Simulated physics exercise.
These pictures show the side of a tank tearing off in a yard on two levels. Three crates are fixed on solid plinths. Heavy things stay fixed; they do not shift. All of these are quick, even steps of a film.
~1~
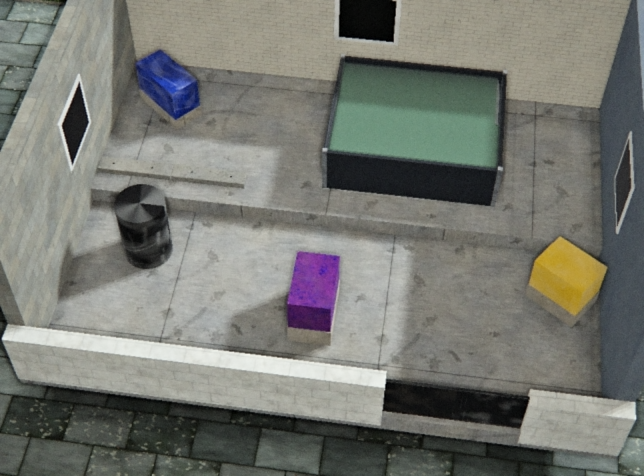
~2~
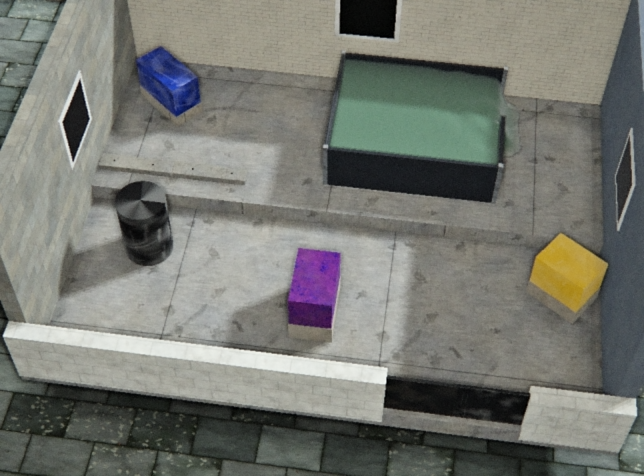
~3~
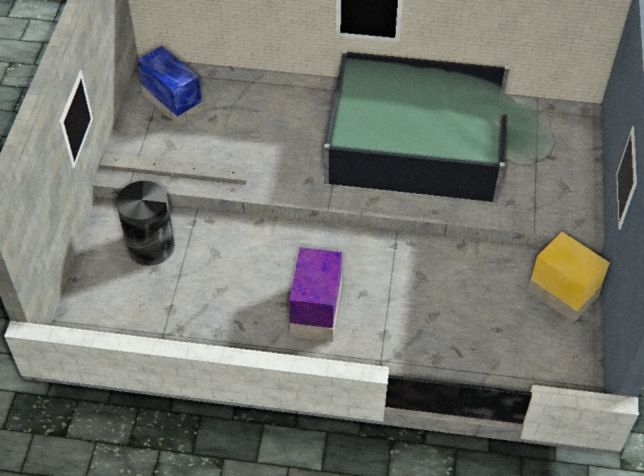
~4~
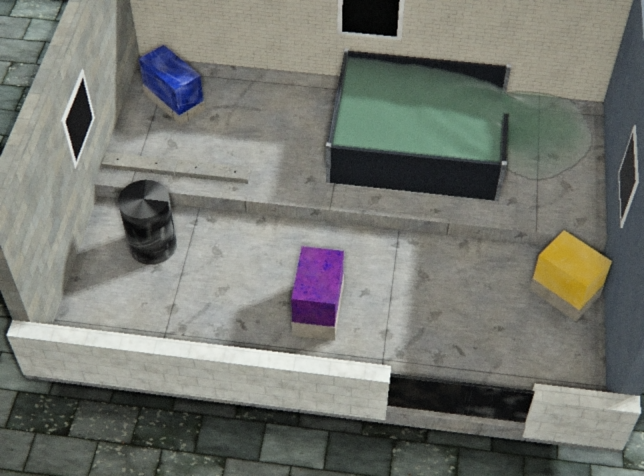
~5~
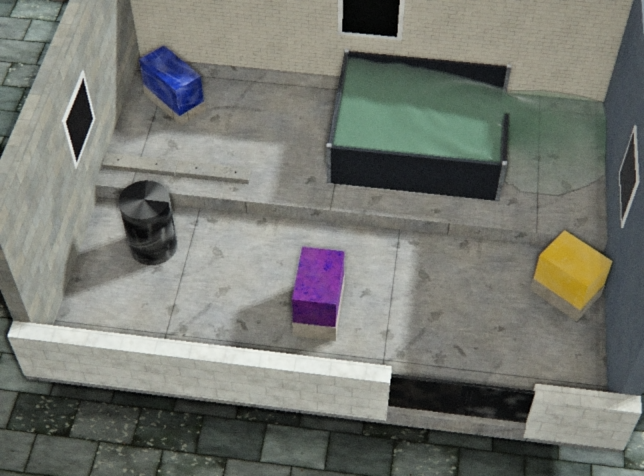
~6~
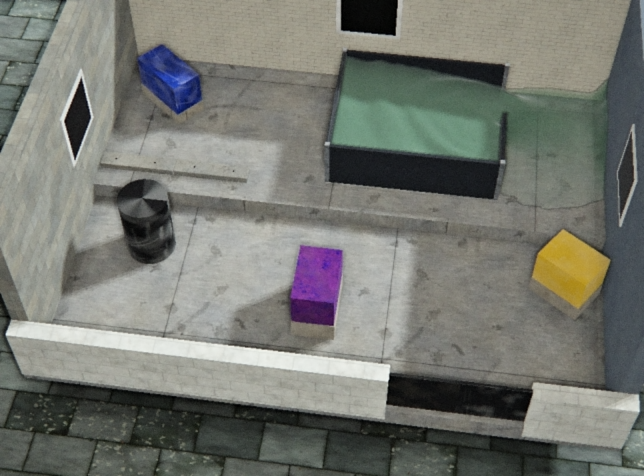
Green water pours from the right side of a dark tank and spreads across the floor.
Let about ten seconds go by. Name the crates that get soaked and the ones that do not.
In order: The blue crate is missed by the water; the yellow crate is reached by the water; the purple crate is missed by the water.
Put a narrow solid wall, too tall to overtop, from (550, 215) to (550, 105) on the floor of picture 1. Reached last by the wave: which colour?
The purple crate is last.
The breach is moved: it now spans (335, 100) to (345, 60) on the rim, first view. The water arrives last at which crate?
It is the one in yellow.
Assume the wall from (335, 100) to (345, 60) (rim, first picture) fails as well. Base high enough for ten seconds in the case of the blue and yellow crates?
As I see it, the blue one gets reached, and the yellow one is not reached.
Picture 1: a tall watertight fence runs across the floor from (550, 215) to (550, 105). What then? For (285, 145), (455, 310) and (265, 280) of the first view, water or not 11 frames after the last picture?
One by one: Spared, soaked, spared.
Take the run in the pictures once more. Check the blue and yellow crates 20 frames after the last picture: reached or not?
At blue, stays dry; at yellow, got wet.
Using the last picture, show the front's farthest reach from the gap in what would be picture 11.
I reckon the front has reached (592, 284) by then.
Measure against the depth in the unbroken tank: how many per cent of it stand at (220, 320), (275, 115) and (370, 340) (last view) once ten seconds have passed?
About 6, 2, 18 %.
A moment on, water covers 10 % of the floor; the blue crate not reached, the yellow crate water round its plinth, the purple crate not reached.
Next, water covers 15 % of the floor; the blue crate not reached, the yellow crate water round its plinth, the purple crate not reached.
Then, water covers 40 % of the floor; the blue crate not reached, the yellow crate water round its plinth, the purple crate water round its plinth.
Later, water covers 80 % of the floor; the blue crate water round its plinth, the yellow crate water round its plinth, the purple crate water round its plinth.
In the end, water covers 85 % of the floor; the blue crate stayed above the water, the yellow crate was topped, the purple crate stayed above the water.
